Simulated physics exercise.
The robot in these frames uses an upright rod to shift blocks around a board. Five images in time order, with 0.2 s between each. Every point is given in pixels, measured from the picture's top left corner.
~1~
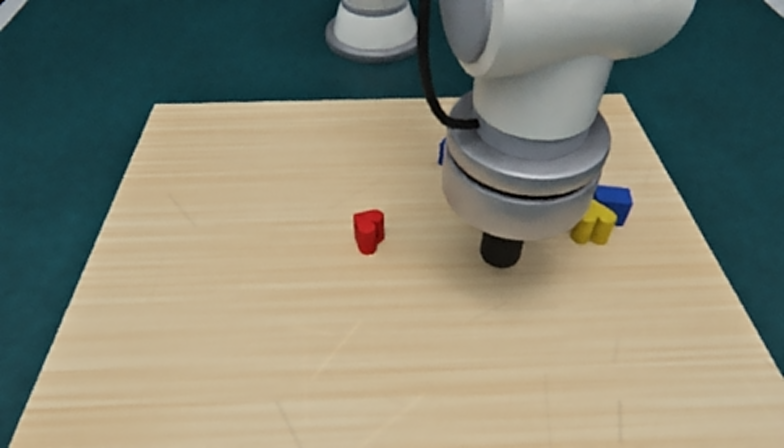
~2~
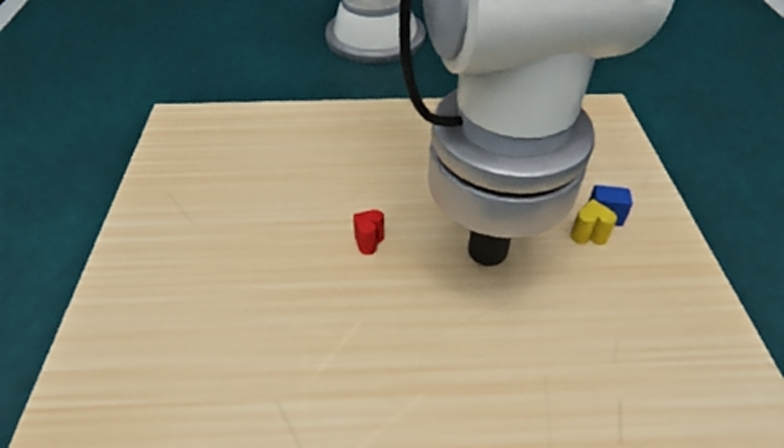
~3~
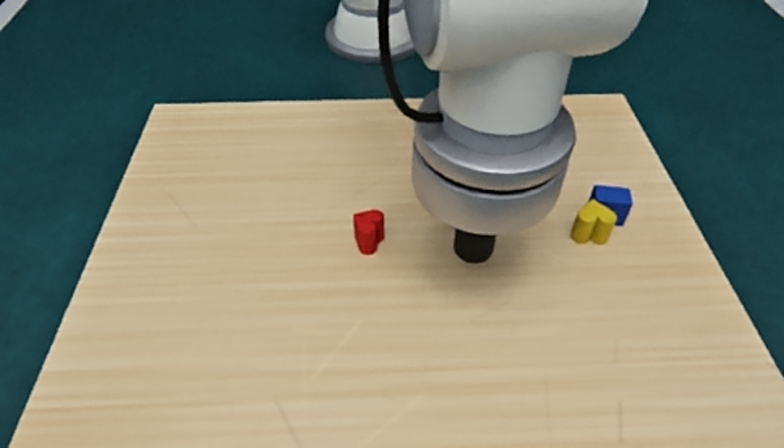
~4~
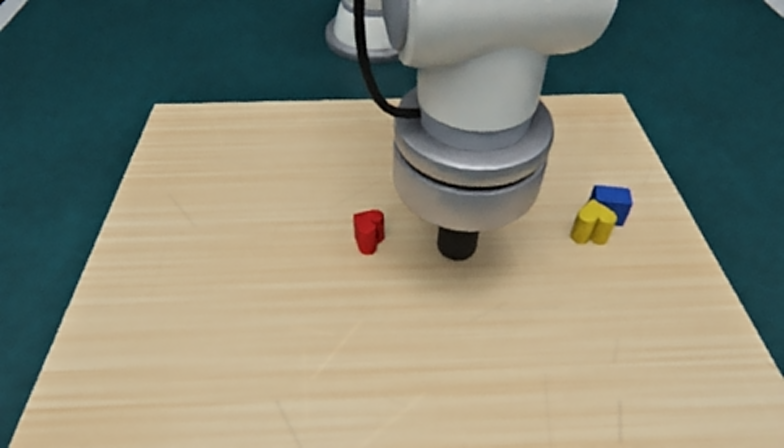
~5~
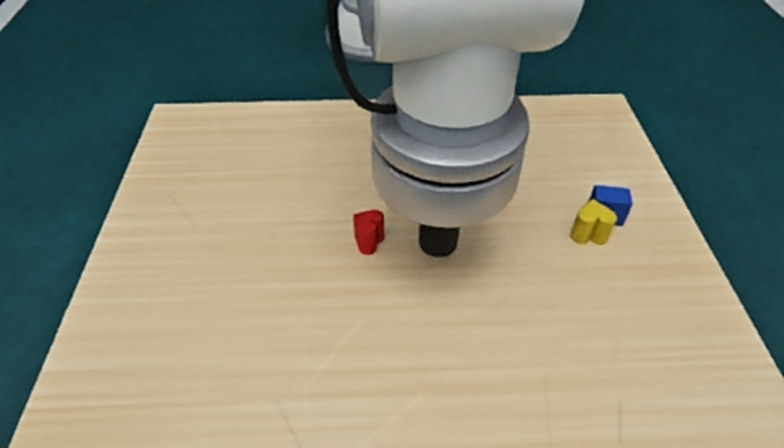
A robot arm moves its black rod left across the board toward a still red block.
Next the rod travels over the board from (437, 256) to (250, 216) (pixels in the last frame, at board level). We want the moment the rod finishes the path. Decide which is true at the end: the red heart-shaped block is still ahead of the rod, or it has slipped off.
The red heart-shaped block stays in front.
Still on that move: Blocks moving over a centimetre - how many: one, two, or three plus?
The number will come to 1.
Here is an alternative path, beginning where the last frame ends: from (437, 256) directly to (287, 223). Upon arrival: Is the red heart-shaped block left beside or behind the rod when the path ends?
That would be a no.
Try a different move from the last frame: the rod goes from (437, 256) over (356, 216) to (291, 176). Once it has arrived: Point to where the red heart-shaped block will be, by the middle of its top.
Its top centre is at about (344, 215).
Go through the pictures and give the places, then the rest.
Rod's lower end (500, 255); red heart-shaped block (368, 219), in the first frame.
Rod (487, 252); blocks still, in the second frame.
Rod (473, 250); blocks still, in the third frame.
Rod (457, 247); blocks still, in the fourth frame.
Rod (438, 244); red heart-shaped block (368, 219), in the fifth frame.
The first path, step by step. One third of the way, rod (371, 230); red heart-shaped block (341, 214), turned 15° anticlockwise.
Two thirds of the way, rod (306, 216); red heart-shaped block (277, 201), turned 15° anticlockwise.
At the end, rod (247, 204); red heart-shaped block (217, 188), turned 15° anticlockwise.
